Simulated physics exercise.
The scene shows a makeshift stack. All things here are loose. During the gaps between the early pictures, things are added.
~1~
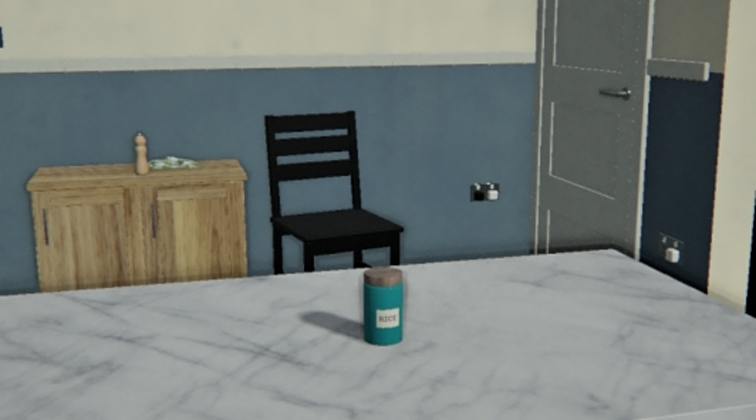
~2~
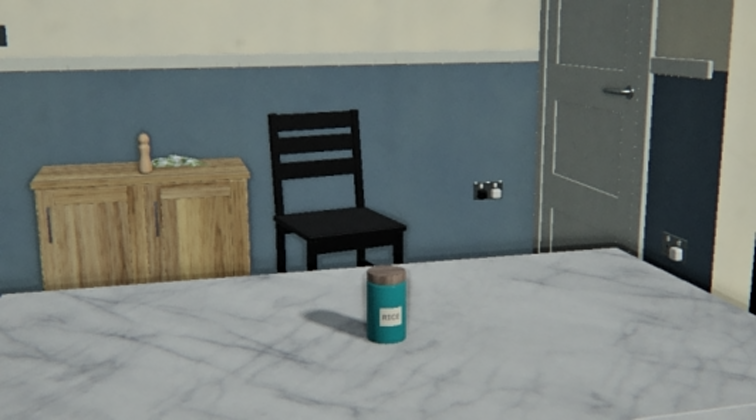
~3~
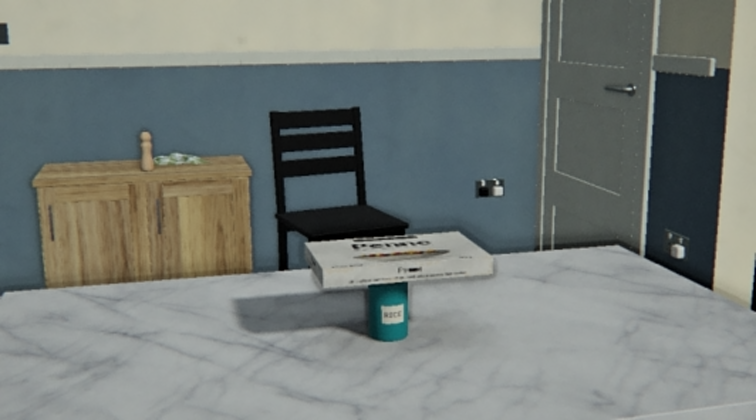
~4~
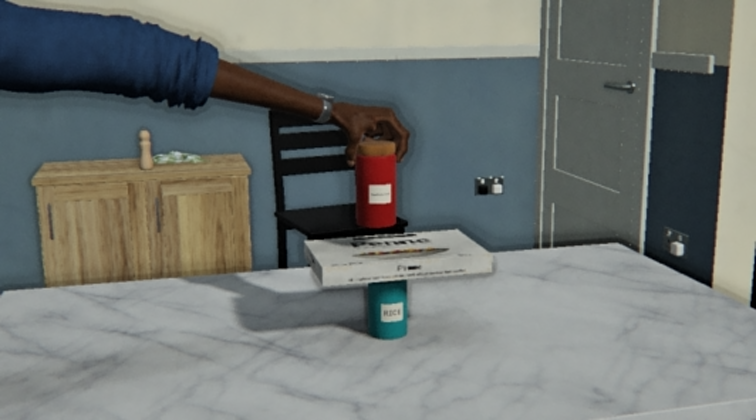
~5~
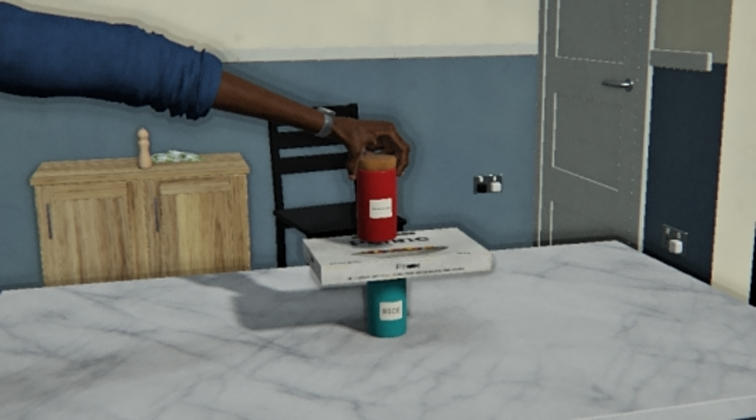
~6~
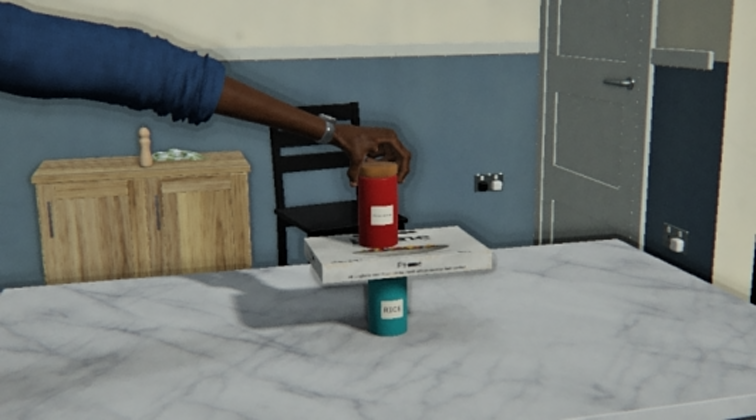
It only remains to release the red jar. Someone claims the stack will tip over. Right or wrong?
Wrong, it stays upright.
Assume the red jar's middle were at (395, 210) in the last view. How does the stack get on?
What happens next is that it remains standing.
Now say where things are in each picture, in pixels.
The last thing is not in view yet; turquoise jar (383, 306), in the first picture.
The last thing is not in view yet; turquoise jar (386, 304), in the second picture.
The last thing is not in view yet; turquoise jar (388, 302), in the third picture.
Coming down; red jar (376, 184); turquoise jar (388, 300), in the fourth picture.
Coming down; red jar (377, 198); turquoise jar (387, 298), in the fifth picture.
In place under the hand; red jar (378, 205); turquoise jar (388, 297), in the sixth picture.
Then, 0.30 s on from there, no change.
Then, 0.70 s on from there, red jar resting near (378, 205).
In the end, all 3 unmoved. At the end, from the last picture's camera, red jar near (378, 205). The stack stays up.
